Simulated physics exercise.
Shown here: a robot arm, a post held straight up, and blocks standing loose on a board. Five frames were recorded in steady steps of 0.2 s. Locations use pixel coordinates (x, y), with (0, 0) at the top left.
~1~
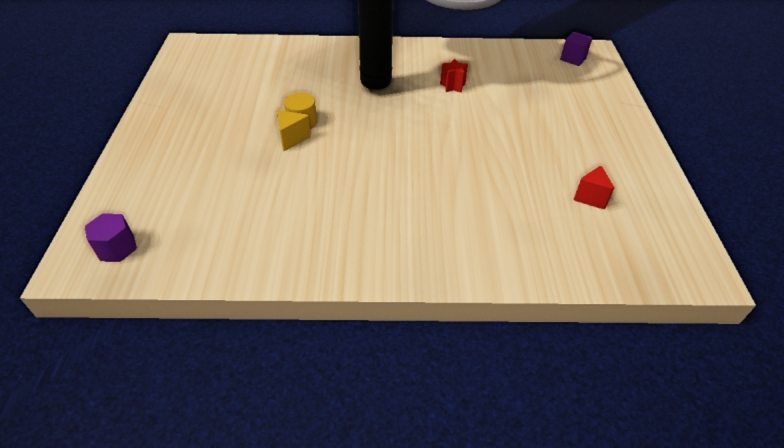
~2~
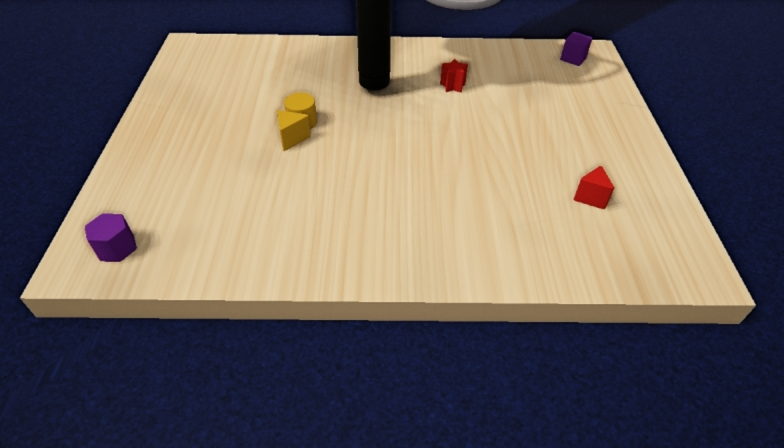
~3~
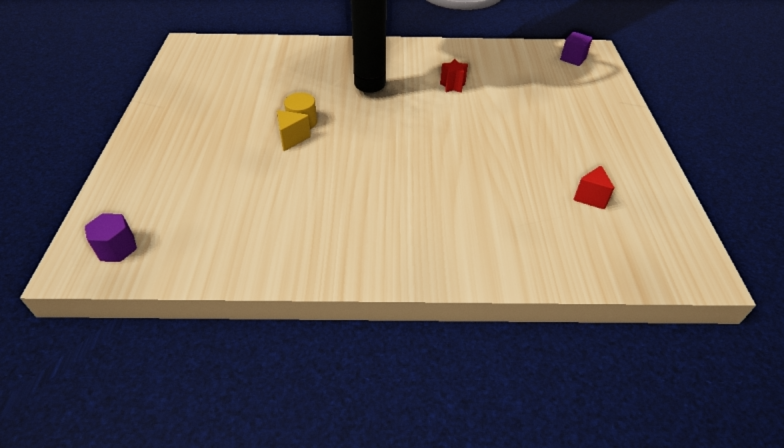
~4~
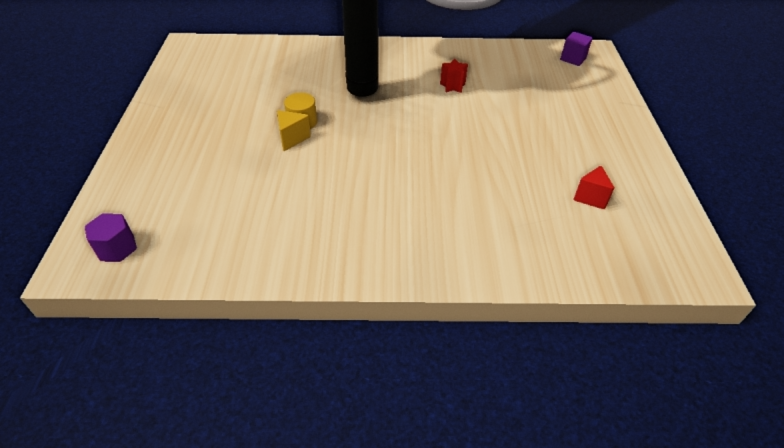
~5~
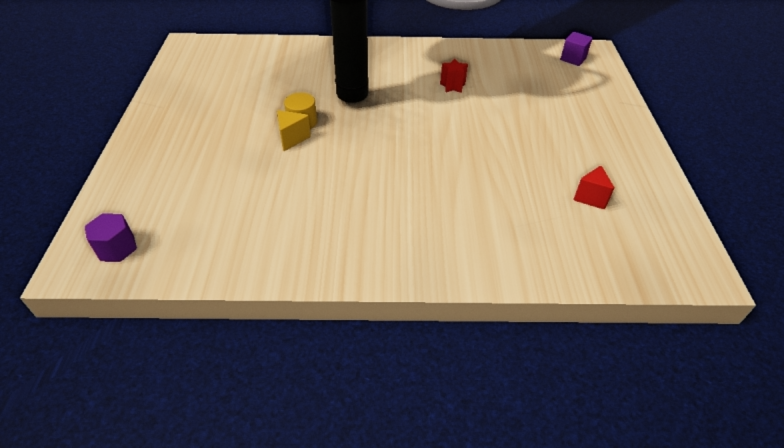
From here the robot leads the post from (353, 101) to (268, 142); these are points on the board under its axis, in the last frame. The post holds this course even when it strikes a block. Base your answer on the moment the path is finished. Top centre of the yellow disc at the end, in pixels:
It sits at (230, 117).
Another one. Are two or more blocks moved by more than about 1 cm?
Yes, that is how it ends up.
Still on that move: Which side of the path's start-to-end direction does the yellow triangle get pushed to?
The answer is left: Facing from the path's start to its end, that's where the yellow triangle shifts.
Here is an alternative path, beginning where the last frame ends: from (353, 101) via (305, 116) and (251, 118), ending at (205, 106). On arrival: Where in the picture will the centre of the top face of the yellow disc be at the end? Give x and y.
Its top centre lands on (249, 117).
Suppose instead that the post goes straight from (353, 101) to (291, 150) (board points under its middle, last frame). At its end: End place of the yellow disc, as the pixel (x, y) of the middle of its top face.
It will end up at (279, 105).
On the path given first. One third of the way, post at (325, 108); yellow disc at (294, 102).
Two thirds of the way, post at (296, 121); yellow triangle at (281, 125), turned 25° anticlockwise; yellow disc at (260, 111).
At the end, post at (267, 134); yellow triangle at (275, 136), turned 35° anticlockwise; yellow disc at (230, 117).
